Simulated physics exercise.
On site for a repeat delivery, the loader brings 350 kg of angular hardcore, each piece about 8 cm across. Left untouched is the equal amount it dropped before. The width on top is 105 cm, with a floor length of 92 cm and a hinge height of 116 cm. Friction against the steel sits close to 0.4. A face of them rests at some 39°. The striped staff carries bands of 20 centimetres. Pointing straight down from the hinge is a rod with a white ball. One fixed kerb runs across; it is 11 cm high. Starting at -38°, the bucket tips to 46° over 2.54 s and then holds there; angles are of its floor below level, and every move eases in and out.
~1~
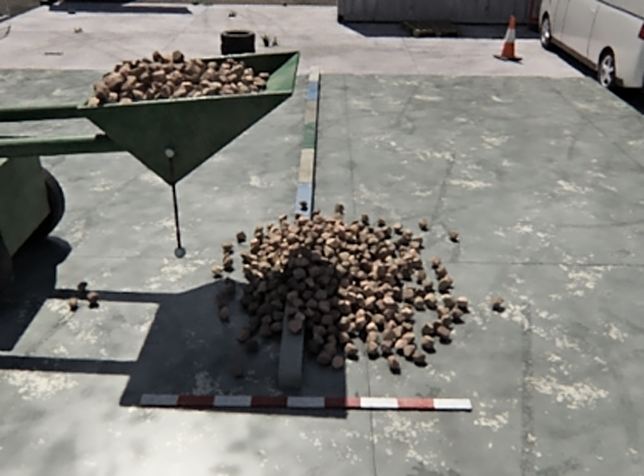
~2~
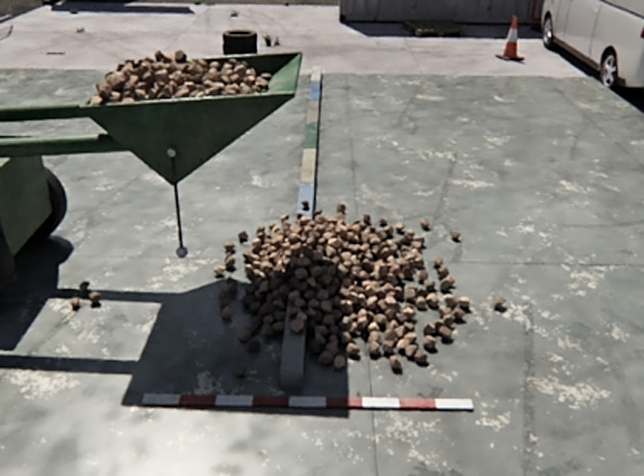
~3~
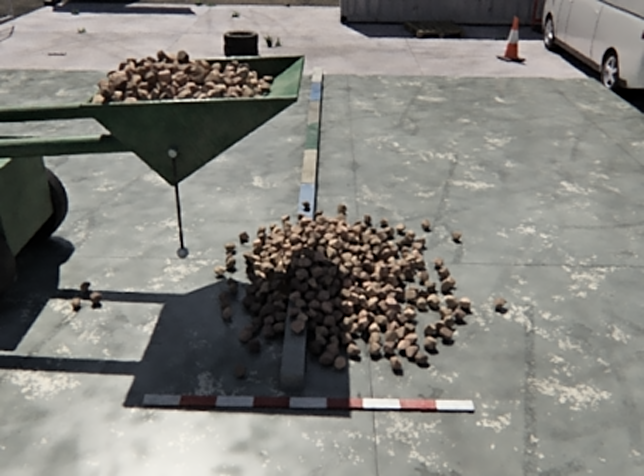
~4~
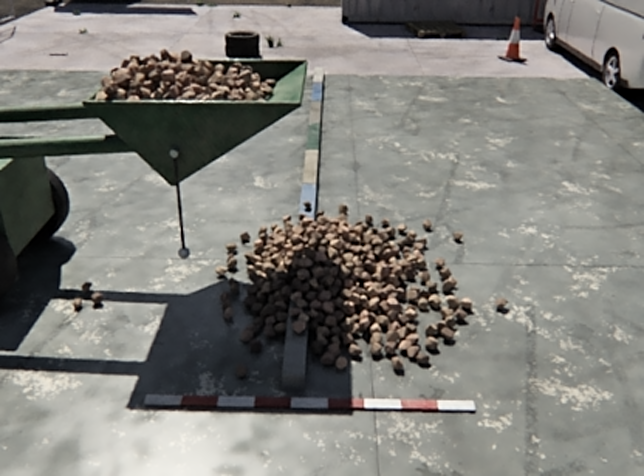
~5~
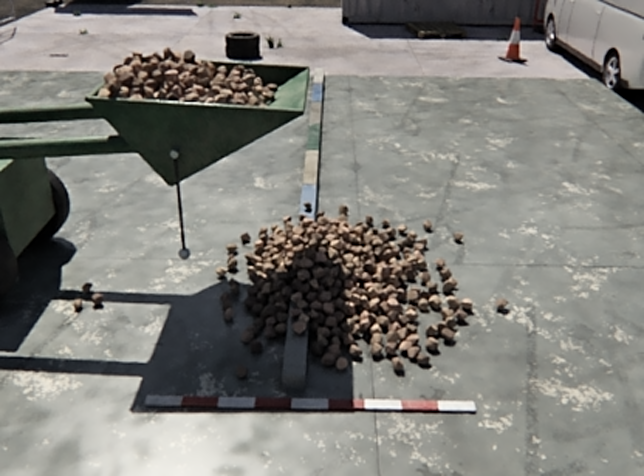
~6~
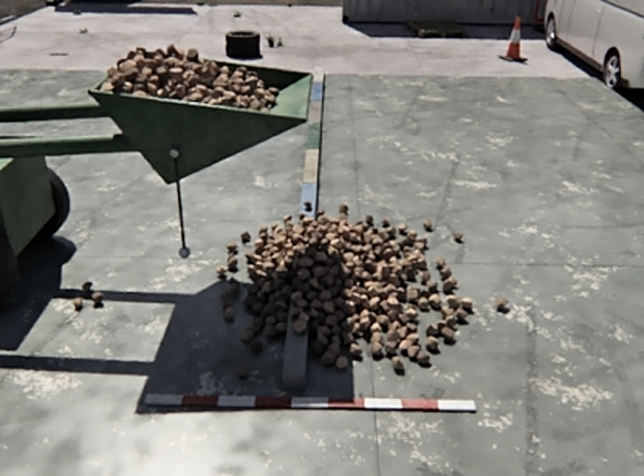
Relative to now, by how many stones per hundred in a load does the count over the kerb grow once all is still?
It grows by roughly 40 per hundred.
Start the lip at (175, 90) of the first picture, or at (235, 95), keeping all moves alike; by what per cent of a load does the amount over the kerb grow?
Around 0 percent, then around 5 percent.
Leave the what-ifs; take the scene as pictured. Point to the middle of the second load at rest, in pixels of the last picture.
(296, 257).
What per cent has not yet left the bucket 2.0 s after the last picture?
Still inside: Some 5 %.
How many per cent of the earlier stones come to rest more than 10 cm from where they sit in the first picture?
5 %.
Then, 1.3 s after the last picture the floor is at 33°; in per cent of one load, 92 in the bucket, 36 on this side of the kerb, 72 over the kerb; the foremost stones are at (461, 286).
Then, 2.0 s after the last picture the floor is at 46°; in per cent of one load, 6 in the bucket, 86 on this side of the kerb, 108 over the kerb; the foremost stones are at (461, 286).
Then, 2.4 s after the last picture the floor is at 46°; in per cent of one load, 0 in the bucket, 89 on this side of the kerb, 111 over the kerb; the foremost stones are at (461, 286).
Then, 5.1 s after the last picture the floor is at 46°; in per cent of one load, 0 in the bucket, 89 on this side of the kerb, 112 over the kerb; the foremost stones are at (461, 286). Net gain over the kerb, 40.
